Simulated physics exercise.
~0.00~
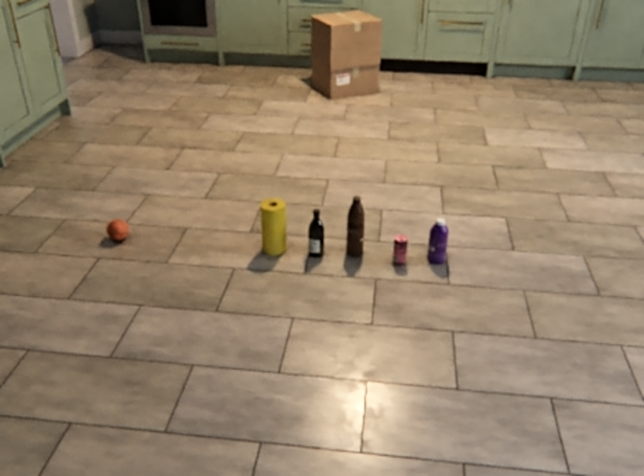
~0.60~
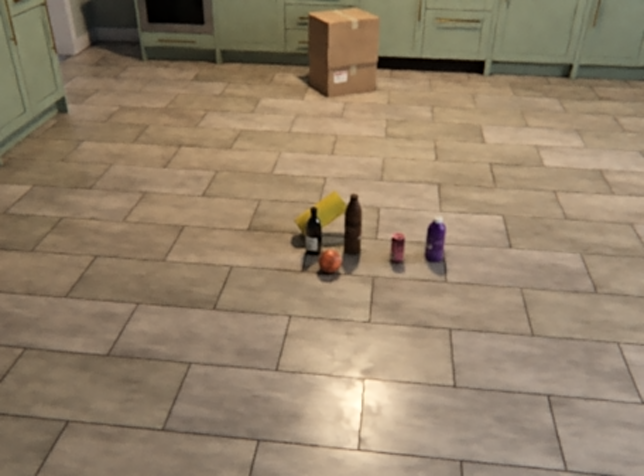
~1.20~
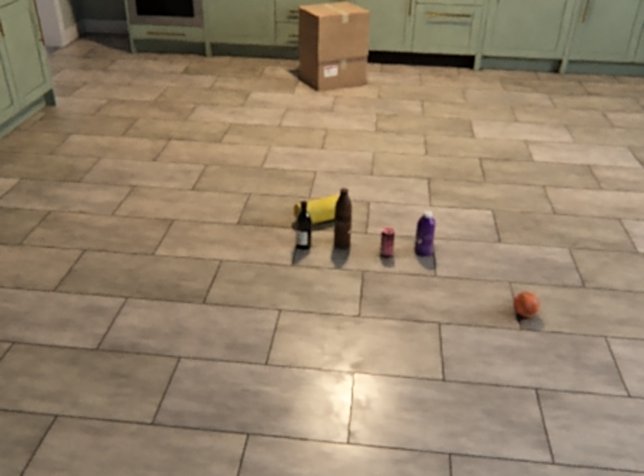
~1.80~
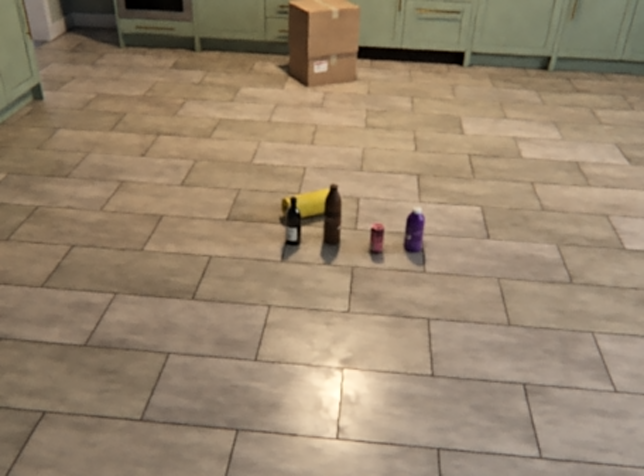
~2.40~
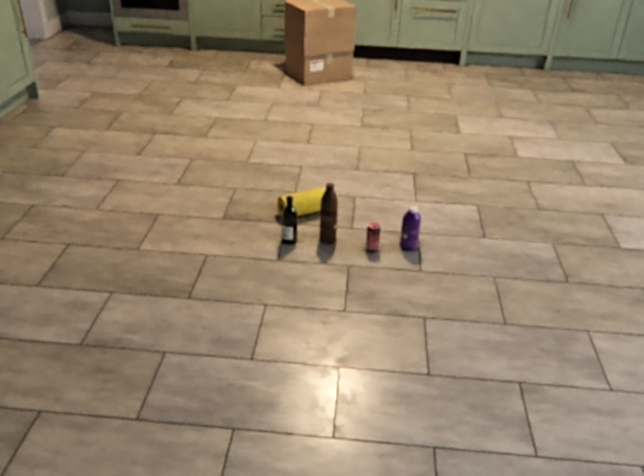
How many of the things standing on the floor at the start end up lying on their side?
One of them does. The yellow roll ends up on its side, while the three bottles and the pink can stay upright.
